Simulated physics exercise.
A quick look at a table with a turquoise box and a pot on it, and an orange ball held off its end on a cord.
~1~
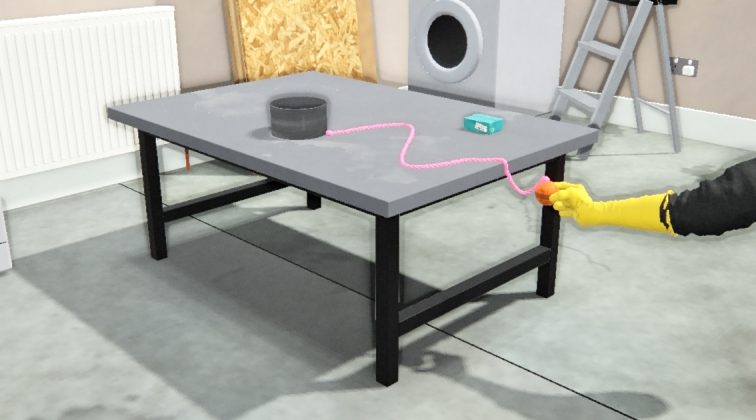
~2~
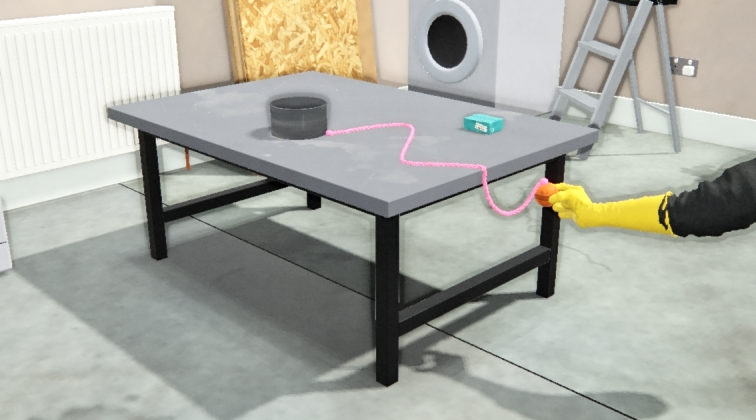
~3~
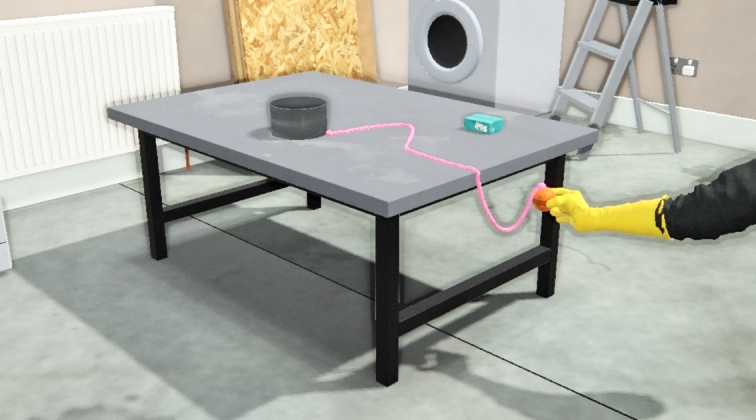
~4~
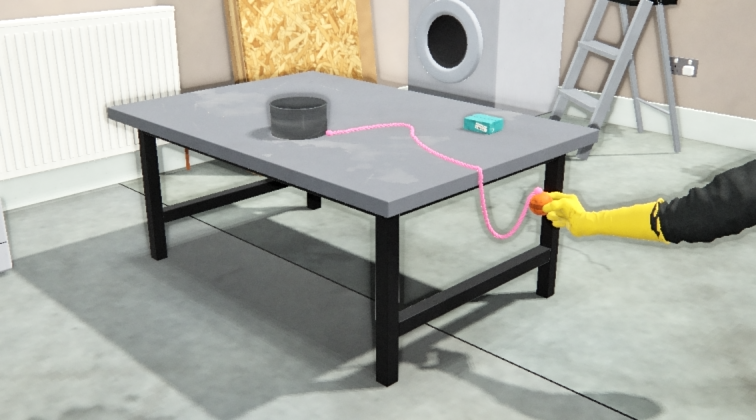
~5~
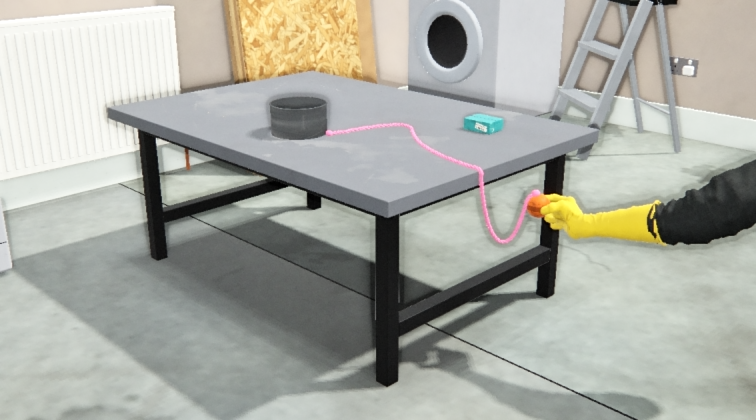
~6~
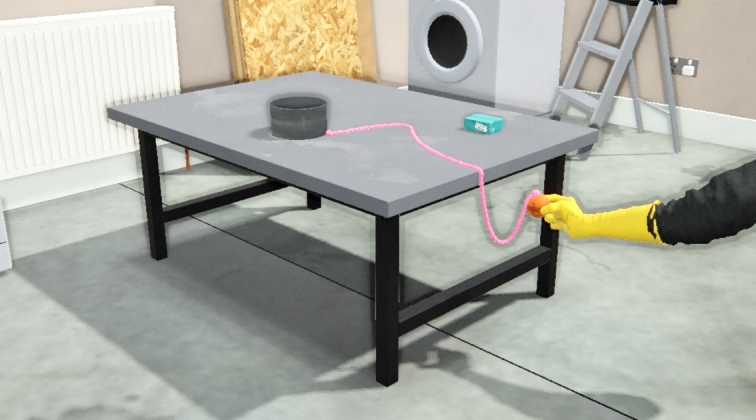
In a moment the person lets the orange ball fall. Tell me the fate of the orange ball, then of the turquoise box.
The orange ball touches down, the turquoise box sits tight.
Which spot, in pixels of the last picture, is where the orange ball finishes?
I'd put it close to (514, 340).
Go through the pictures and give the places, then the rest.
In the first picture, orange ball (547, 193); pot (298, 103); turquoise box (484, 118).
In the second picture, orange ball (547, 195).
In the third picture, orange ball (544, 199).
In the fourth picture, orange ball (541, 204); cord through (410, 127) (434, 153).
In the fifth picture, orange ball (539, 206); cord through (409, 127) (436, 153).
In the sixth picture, orange ball (538, 206); pot (298, 103); turquoise box (484, 118); cord tied to the pot, with much slack.
Then, 0.72 s later than the last view, ball on the floor near (517, 340); pot as before; box as before.
Finally, ball on the floor near (514, 340); pot as before; box as before. The orange ball drops all the way and the turquoise box stays on top.
